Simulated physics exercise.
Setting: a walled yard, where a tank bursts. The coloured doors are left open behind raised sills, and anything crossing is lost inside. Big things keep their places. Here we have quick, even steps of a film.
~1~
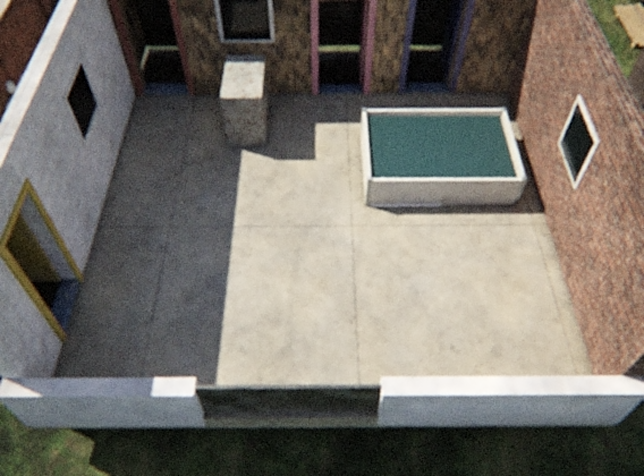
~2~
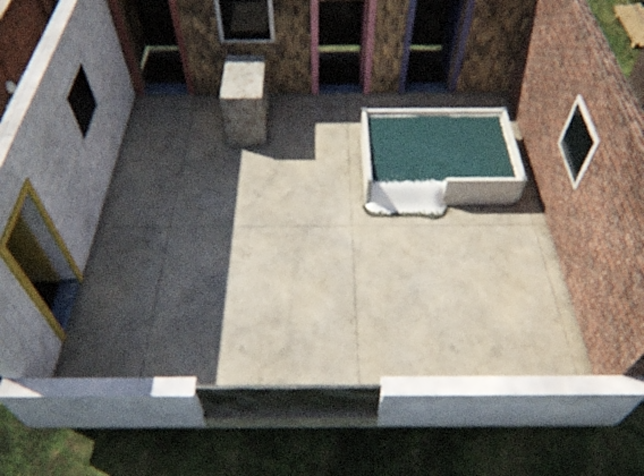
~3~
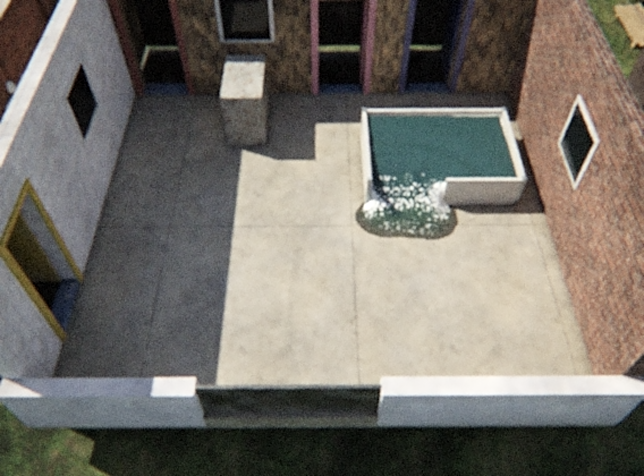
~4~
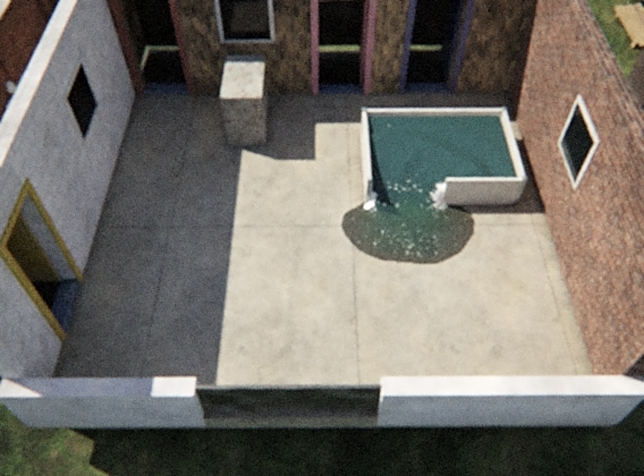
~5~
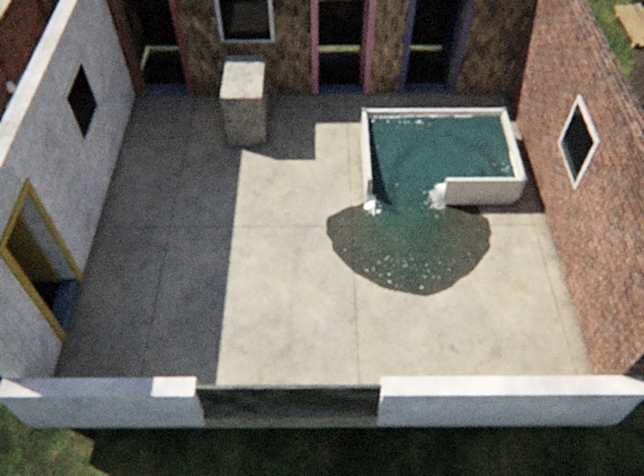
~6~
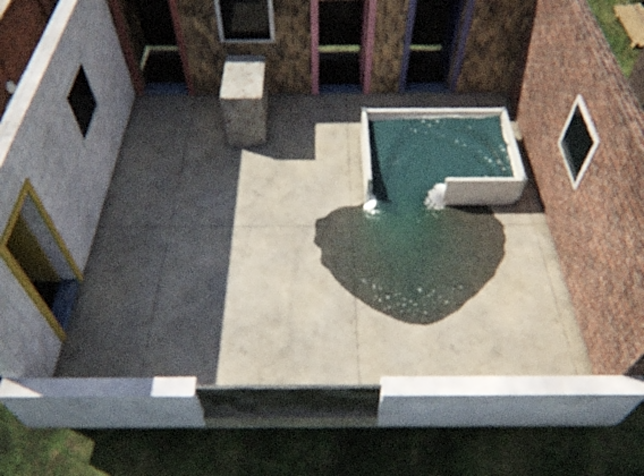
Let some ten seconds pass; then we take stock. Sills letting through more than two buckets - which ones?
I expect the yellow door to let through an acceptable amount; I expect the red door to let through an acceptable amount; I expect the blue door to let through an acceptable amount; I expect the pink door to let through an acceptable amount.
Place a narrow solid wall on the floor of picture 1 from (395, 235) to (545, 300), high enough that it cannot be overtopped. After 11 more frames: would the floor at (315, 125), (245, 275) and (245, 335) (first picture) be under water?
Log, spots one to three: Spared; swamped; swamped.
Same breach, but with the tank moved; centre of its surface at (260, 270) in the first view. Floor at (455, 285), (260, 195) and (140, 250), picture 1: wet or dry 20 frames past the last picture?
First spot swamped, second bare, third swamped.
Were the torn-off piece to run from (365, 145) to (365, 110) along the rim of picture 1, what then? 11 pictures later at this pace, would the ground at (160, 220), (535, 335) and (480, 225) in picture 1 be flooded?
Taken in turn they're swamped, unwetted and unwetted.
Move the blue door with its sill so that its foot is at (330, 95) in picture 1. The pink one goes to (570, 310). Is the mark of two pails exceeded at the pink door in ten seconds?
The pink one overflows.
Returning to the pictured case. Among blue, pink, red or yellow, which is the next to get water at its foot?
It's the yellow-painted one.
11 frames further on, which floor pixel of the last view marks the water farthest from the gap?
Somewhere about (207, 401).
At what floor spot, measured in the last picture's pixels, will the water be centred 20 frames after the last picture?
Point: (397, 265).
A moment on, water covers 25 % of the floor; the yellow door not reached, the red door not reached, the blue door not reached, the pink door not reached.
Next, water covers 35 % of the floor; the yellow door not reached, the red door not reached, the blue door not reached, the pink door not reached.
Then, water covers 40 % of the floor; the yellow door not reached, the red door not reached, the blue door not reached, the pink door not reached.
Later, water covers 60 % of the floor; the yellow door under two buckets in, the red door not reached, the blue door not reached, the pink door not reached.
In the end, water covers 85 % of the floor; the yellow door under two buckets in, the red door wet at the sill, nothing in, the blue door wet at the sill, nothing in, the pink door wet at the sill, nothing in.
